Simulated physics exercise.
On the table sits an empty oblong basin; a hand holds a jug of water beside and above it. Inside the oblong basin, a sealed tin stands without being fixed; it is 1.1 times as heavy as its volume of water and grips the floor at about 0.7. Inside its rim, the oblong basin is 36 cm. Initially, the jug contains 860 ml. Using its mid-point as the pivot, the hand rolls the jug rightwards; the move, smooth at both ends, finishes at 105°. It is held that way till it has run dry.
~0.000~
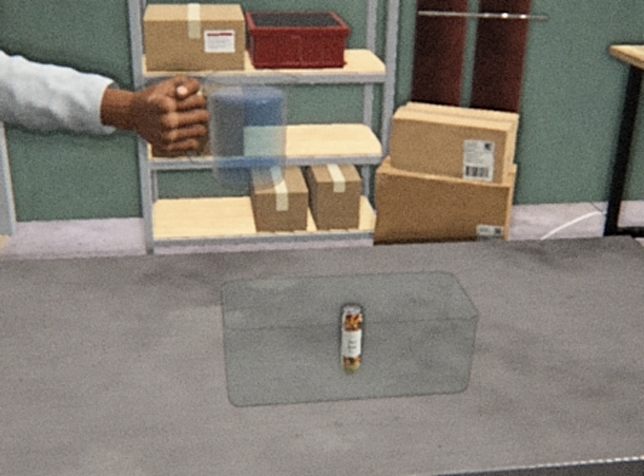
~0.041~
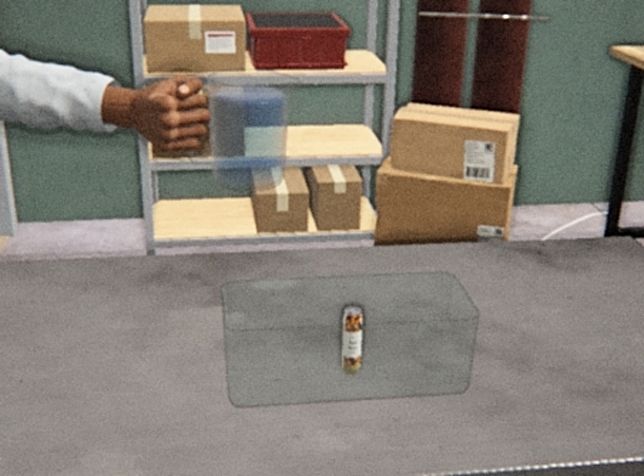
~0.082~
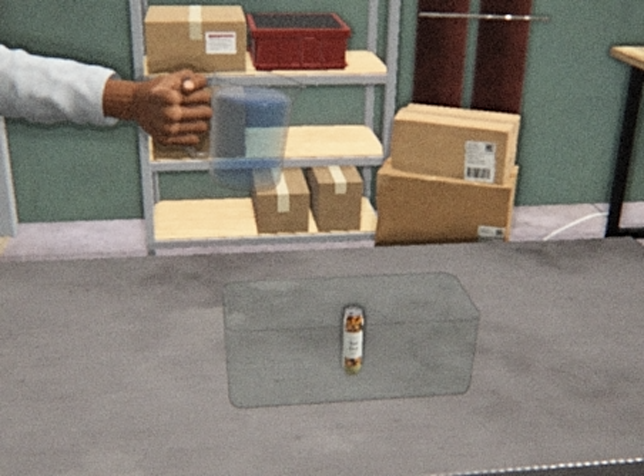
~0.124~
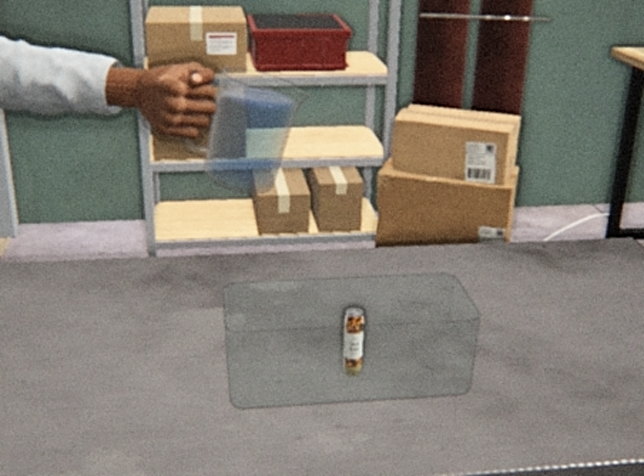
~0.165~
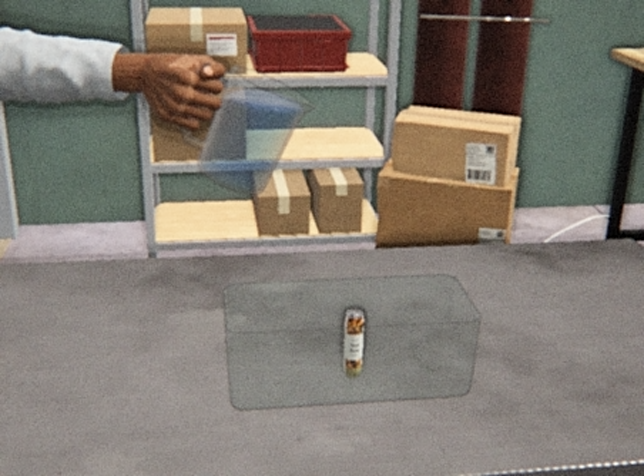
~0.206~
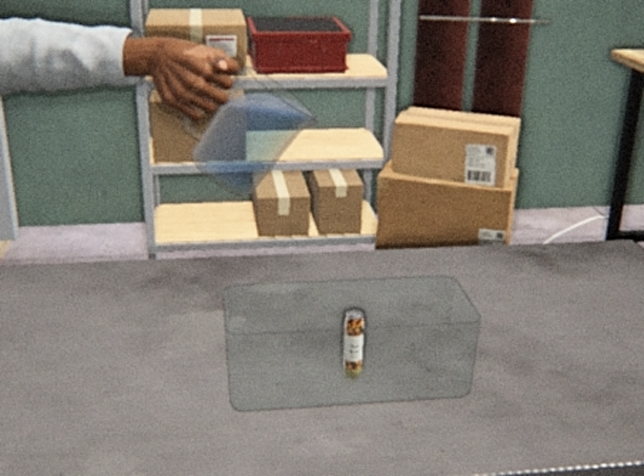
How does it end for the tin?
The tin stays on its feet.
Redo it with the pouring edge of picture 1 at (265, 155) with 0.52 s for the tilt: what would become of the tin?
Then it tips over.
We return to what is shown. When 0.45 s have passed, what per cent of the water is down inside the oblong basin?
Near 2 in a hundred.
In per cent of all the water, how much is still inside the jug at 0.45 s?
I reckon about 60 in a hundred is still held.
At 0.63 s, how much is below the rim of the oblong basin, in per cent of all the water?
The fraction sits near 46 in a hundred.
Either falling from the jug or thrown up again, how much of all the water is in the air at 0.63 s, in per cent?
About 34 per cent.
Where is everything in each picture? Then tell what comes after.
In the first picture, tilt 0°; pouring edge (299, 78); surface from (209, 93) to (286, 92); the oblong basin's rim runs from (222, 306) to (465, 294); the tin's top is at (352, 313).
In the second picture, tilt 2°; pouring edge (301, 80); surface from (211, 93) to (287, 93).
In the third picture, tilt 6°; pouring edge (305, 85); surface from (214, 92) to (292, 96).
In the fourth picture, tilt 14°; pouring edge (311, 94); surface from (219, 91) to (297, 99).
In the fifth picture, tilt 24°; pouring edge (317, 106); surface from (217, 115) to (304, 104).
In the sixth picture, tilt 36°; pouring edge (320, 121); surface from (209, 126) to (315, 113).
After 0.45 s the tilt is 100° and 59 per cent is still to pour; the tin stands where it began.
After 0.63 s the tilt is 105° and 20 per cent is still to pour; the tin stands where it began.
After 0.82 s the tilt is 105° and 4 per cent is still to pour; the tin stands where it began.
After 1.02 s the tilt is 105° and 0 per cent is still to pour; the tin stands where it began.
In the end the tin stands where it began.
